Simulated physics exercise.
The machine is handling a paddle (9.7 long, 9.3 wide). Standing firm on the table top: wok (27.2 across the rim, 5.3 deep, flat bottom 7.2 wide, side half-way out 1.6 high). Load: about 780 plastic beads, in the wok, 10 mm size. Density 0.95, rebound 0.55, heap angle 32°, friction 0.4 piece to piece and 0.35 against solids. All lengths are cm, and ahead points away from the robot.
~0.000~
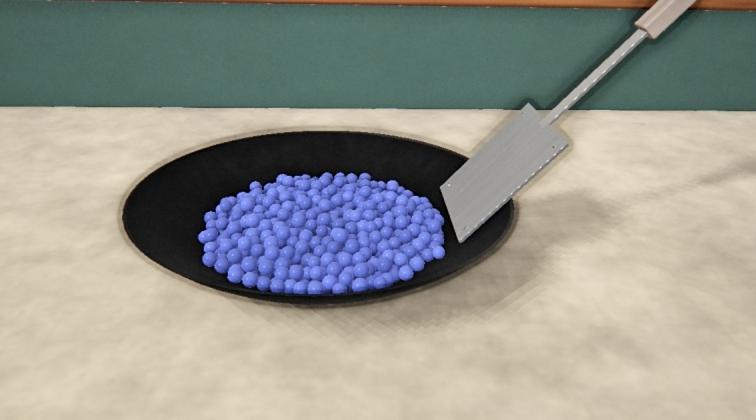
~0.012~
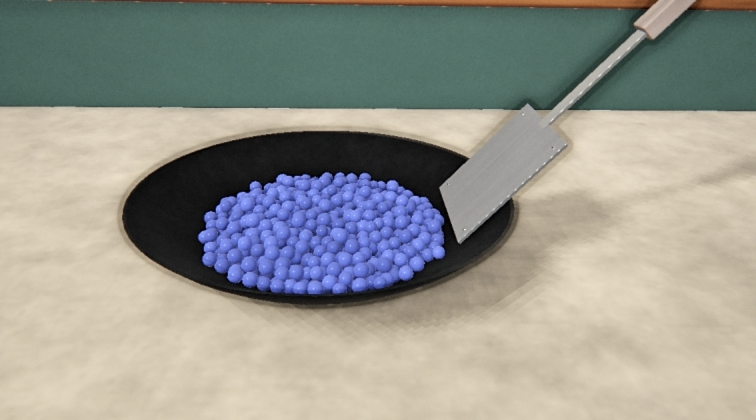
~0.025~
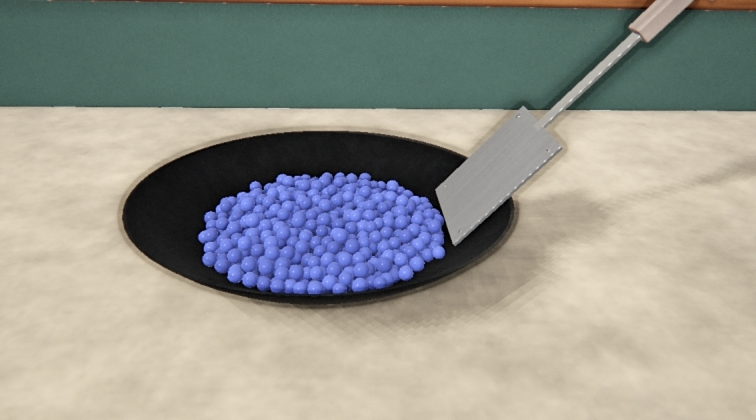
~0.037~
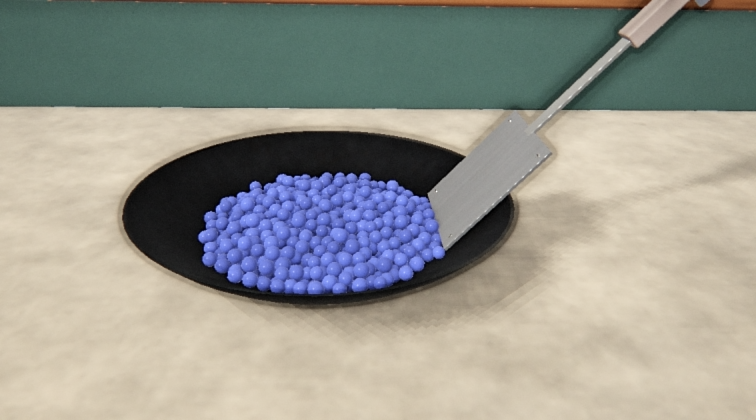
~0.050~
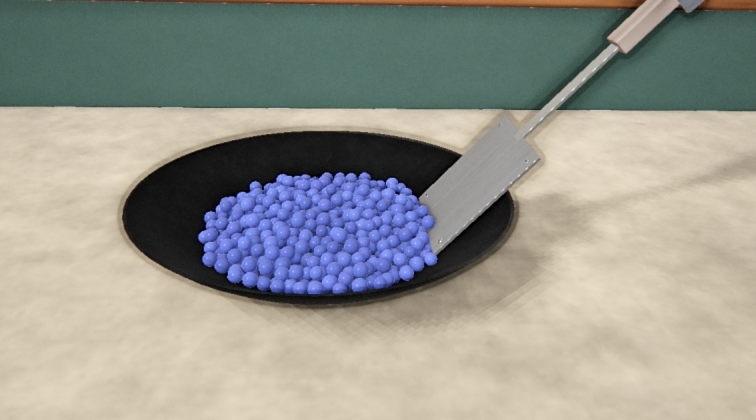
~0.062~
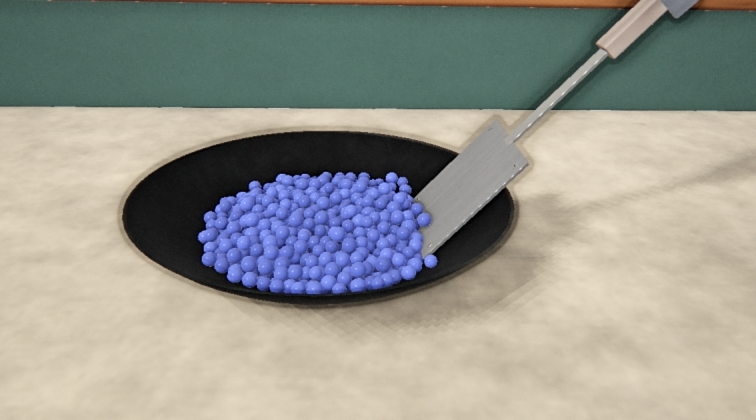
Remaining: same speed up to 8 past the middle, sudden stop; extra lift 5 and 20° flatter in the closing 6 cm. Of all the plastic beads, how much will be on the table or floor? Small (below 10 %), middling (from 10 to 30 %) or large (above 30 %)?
A middling share, from 10 to 30 %, ends on the table or floor.
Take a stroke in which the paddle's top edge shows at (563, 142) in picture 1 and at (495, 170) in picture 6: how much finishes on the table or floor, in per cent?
Some 40 per cent.
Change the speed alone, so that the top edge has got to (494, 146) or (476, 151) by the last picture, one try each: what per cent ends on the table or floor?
About 30 and 40 per cent.
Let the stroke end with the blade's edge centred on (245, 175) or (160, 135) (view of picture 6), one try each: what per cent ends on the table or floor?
Some 5 and 40 per cent.
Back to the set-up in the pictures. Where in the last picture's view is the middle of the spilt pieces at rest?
Around (17, 253).
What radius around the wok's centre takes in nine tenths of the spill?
Some 40 cm.
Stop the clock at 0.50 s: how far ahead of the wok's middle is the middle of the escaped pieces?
About 18 cm.
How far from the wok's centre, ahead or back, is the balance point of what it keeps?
Roughly 4.0 cm ahead.
After 0.16 s, sloping 48°, highest piece 6 above the table; 784 in the wok.
After 0.25 s, sloping 41°, highest piece 7 above the table; 784 in the wok.
After 0.50 s, sloping 28°, highest piece 8 above the table; 631 in the wok, 140 on the table or floor, 13 on the blade or in flight.
After 1.55 s, sloping 28°, highest piece 6 above the table; 629 in the wok, 155 on the table or floor.
In the end, 629 in the wok, 155 on the table or floor. That is 20 % on the table or floor.
